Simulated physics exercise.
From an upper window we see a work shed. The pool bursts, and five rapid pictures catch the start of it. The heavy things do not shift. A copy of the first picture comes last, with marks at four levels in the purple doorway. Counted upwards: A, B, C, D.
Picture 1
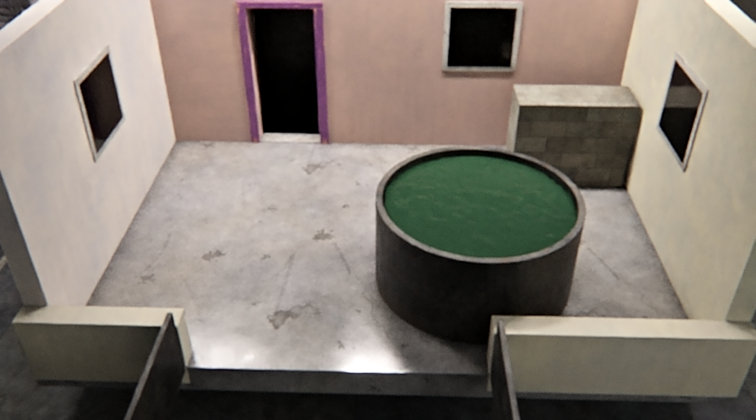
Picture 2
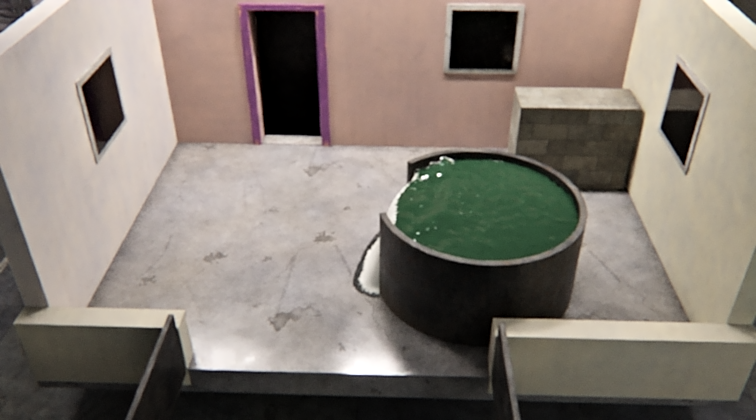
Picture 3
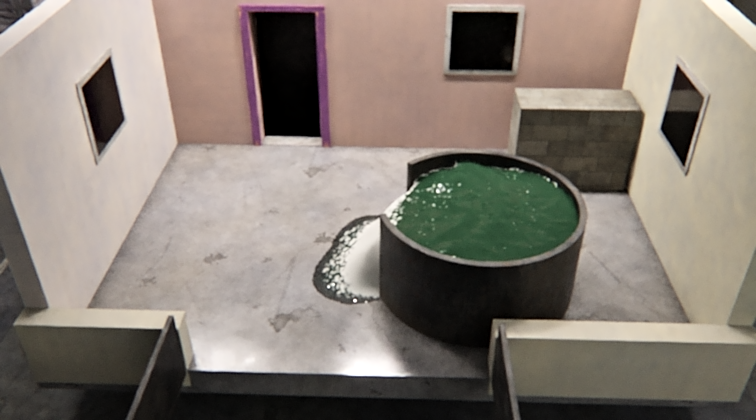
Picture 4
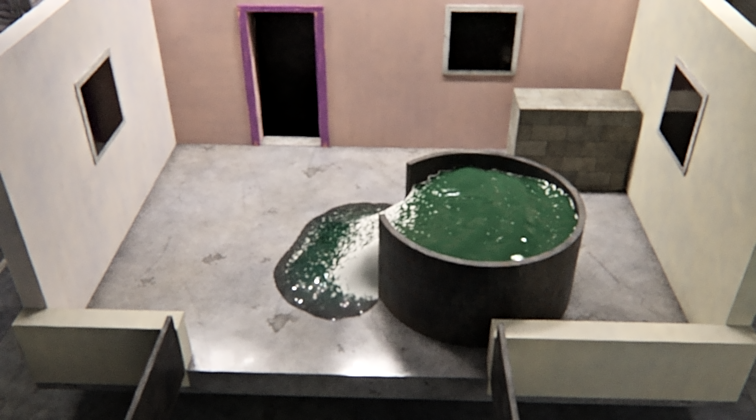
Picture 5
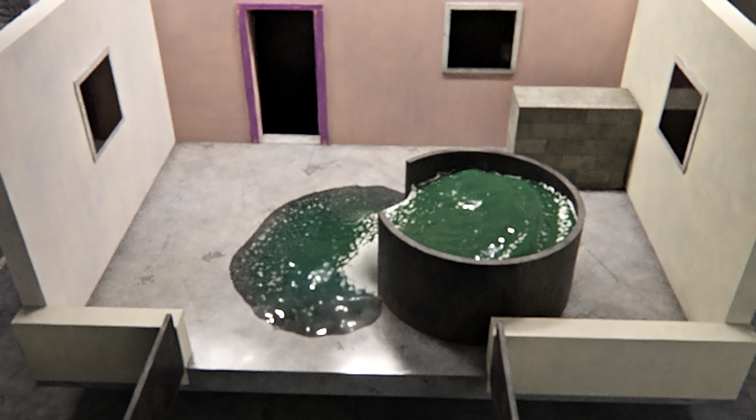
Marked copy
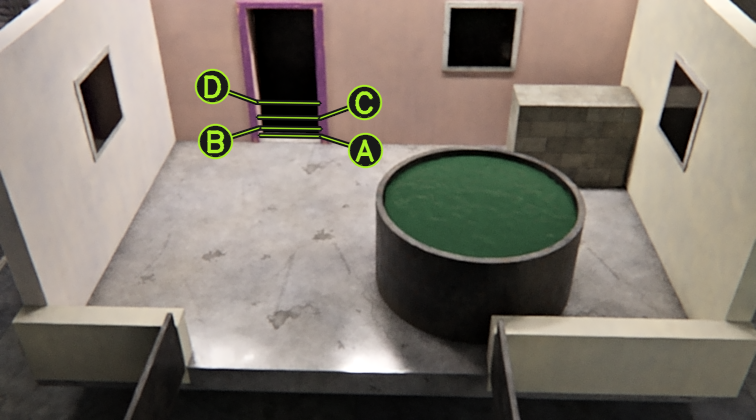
In a walled work yard seen from above, green water rests in a round dark tank until a gap opens in its left side; water pours out, foaming white, and spreads leftward across the grey floor in a widening puddle.
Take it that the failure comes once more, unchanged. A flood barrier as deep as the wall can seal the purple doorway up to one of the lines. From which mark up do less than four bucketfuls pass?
B is the one.
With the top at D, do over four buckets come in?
No, that is safe.
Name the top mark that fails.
The answer is A.
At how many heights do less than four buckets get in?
Three.
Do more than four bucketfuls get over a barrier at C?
No, that is safe.
In lime, A at (290, 135); B at (289, 128); C at (289, 117); D at (287, 102); from the bottom up A, B, C, D.
If A is chosen, about 10 bucketfuls get in.
If B is chosen, a splash gets over, under a bucket.
If C is chosen, nothing gets over.
If D is chosen, nothing gets over.
